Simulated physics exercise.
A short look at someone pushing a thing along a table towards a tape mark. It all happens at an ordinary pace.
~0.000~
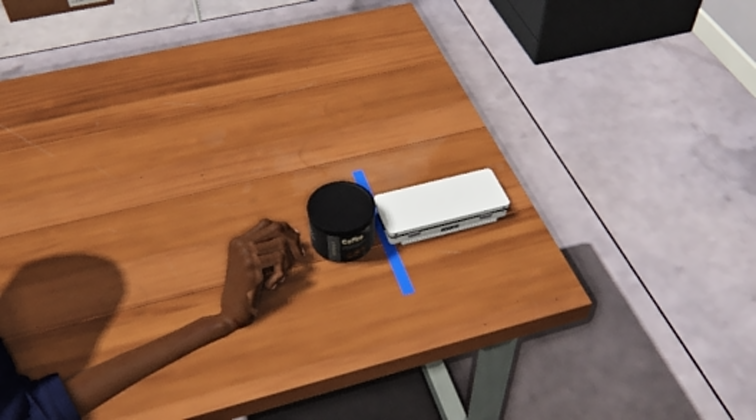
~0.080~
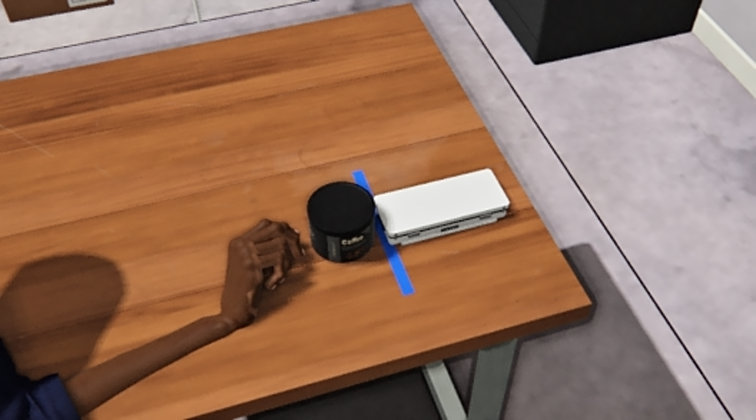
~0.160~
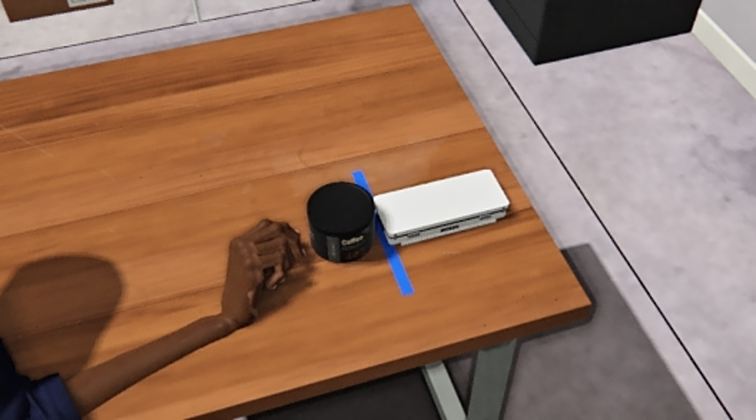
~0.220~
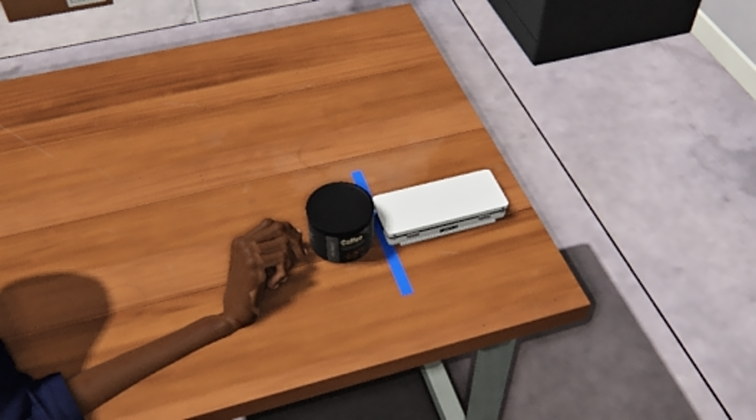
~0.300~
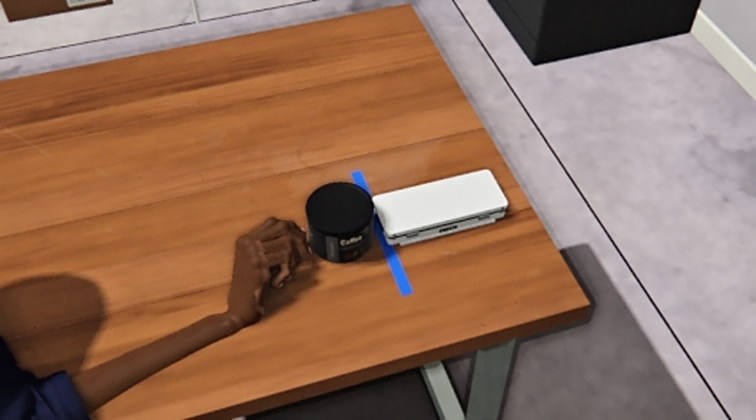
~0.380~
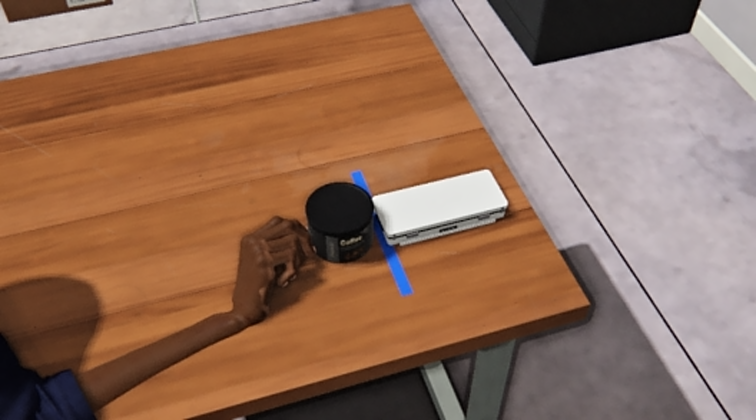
The clip shows a dark-skinned hand resting beside a black tub on a wooden table, with a white case to its right and blue tape running between them. The hand shifts very slightly while the objects stay almost still.
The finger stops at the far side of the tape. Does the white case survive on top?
In the end the white case stays on the table.
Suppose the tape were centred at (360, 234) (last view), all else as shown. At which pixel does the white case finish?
Resting at (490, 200).
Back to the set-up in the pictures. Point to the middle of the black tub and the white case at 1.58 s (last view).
Near (404, 208) and (492, 195).
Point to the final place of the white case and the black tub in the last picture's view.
The white case at (504, 192), the black tub at (417, 204).
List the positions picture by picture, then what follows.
White case (441, 207); black tub (342, 222), in the first frame.
White case (441, 208); black tub (342, 223), in the second frame.
White case (440, 208); black tub (342, 223), in the third frame.
White case (440, 208); black tub (341, 223), in the fourth frame.
White case (439, 208); black tub (341, 223), in the fifth frame.
White case (439, 209); black tub (341, 223), in the sixth frame.
By 1.02 s, white case shifted a little near (463, 202).
By 1.58 s, white case shifted a little near (492, 195).
When it is over (3.4 s), the white case remains on top, near (504, 192).
